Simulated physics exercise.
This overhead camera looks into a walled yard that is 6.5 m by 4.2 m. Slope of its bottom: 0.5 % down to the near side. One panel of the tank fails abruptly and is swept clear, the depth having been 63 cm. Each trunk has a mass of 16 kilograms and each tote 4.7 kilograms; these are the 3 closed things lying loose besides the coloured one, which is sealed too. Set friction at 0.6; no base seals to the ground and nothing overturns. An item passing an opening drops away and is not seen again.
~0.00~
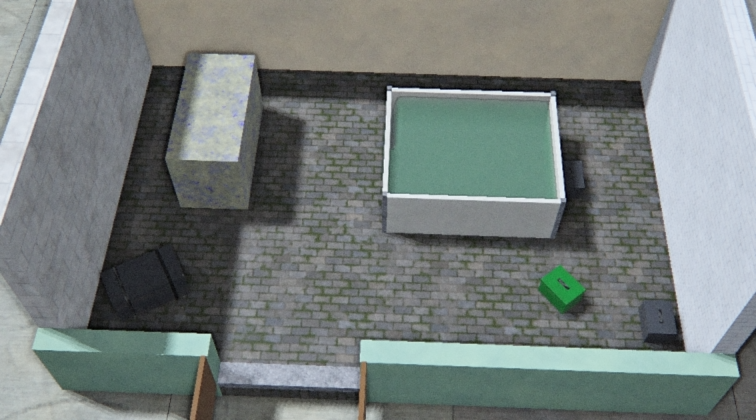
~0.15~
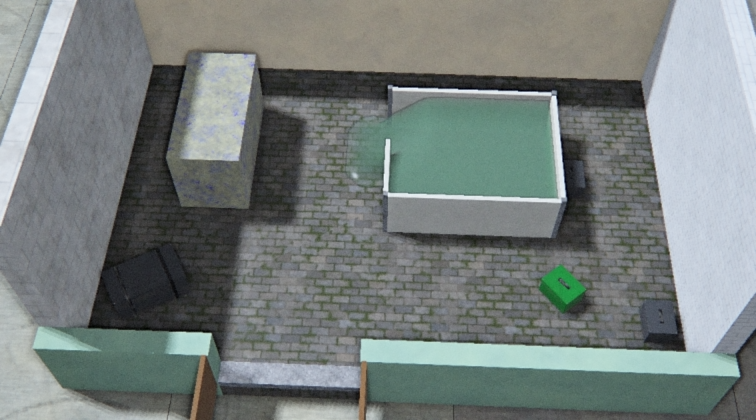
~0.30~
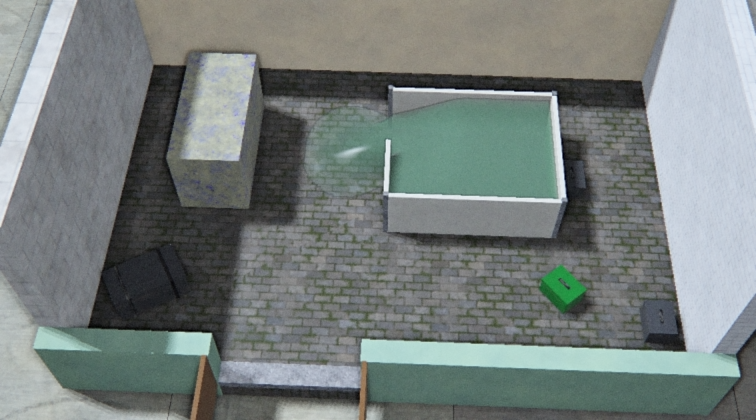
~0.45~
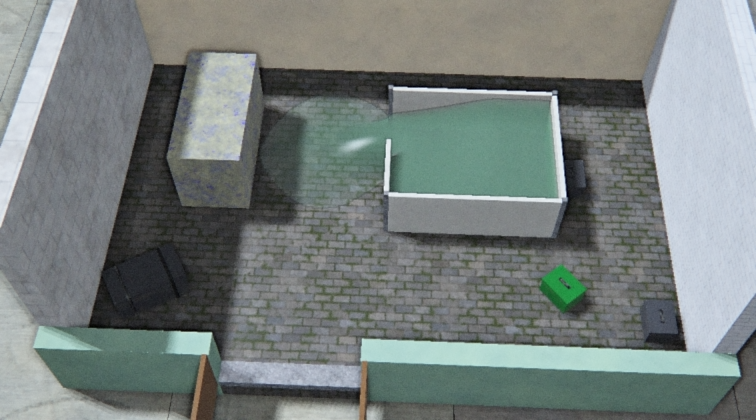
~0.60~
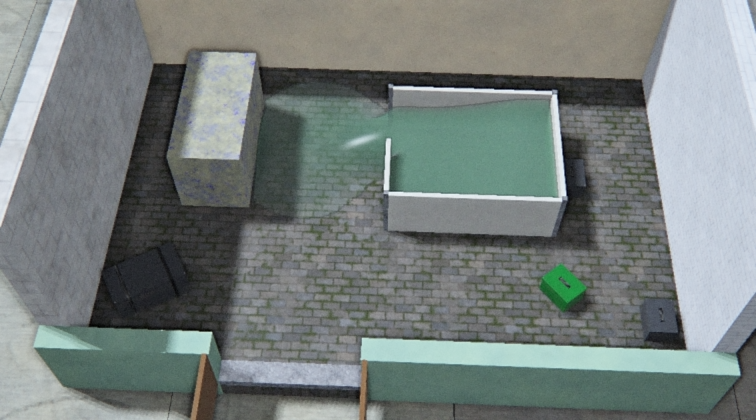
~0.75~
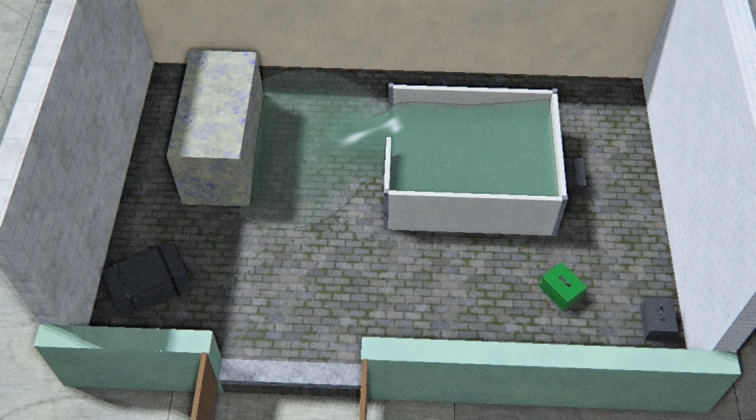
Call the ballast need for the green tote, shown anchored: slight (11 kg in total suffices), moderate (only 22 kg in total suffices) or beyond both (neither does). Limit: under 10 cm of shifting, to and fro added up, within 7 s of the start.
Slight.
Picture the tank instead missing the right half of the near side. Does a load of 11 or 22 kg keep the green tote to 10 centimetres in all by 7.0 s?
Answer: Neither of them.
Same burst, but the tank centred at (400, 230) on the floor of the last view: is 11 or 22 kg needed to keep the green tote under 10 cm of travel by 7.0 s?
Then, in short, the light one works.
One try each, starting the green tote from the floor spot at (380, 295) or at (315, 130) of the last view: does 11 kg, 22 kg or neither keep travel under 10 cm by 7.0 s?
Well, the little one does for the first, nothing does it for the second.
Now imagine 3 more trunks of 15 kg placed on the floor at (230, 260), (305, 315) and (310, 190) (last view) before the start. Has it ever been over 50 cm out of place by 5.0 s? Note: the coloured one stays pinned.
In the given order, I'd say greater, greater, greater.
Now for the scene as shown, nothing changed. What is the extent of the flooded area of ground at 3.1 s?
Wet area: Approx. 16 m2.
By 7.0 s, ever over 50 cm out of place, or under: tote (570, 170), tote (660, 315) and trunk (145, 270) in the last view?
Shift vs threshold, in turn: Stays inside / stays inside / goes outside.
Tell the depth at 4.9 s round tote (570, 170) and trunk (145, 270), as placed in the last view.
Depths: Near 0 cm, then near 10 cm.
After 1.4 s the green tote would be 0 cm from its start with 11 kg and 0 cm from its start with 22 kg; 0 cm of water round it then.
After 3.1 s the green tote would be 0 cm from its start with 11 kg and 0 cm from its start with 22 kg; 0 cm of water round it then.
After 4.9 s the green tote would be 0 cm from its start with 11 kg and 0 cm from its start with 22 kg; 0 cm of water round it then.
After 7.0 s the green tote would be 0 cm from its start with 11 kg and 0 cm from its start with 22 kg; 2 cm of water round it then.
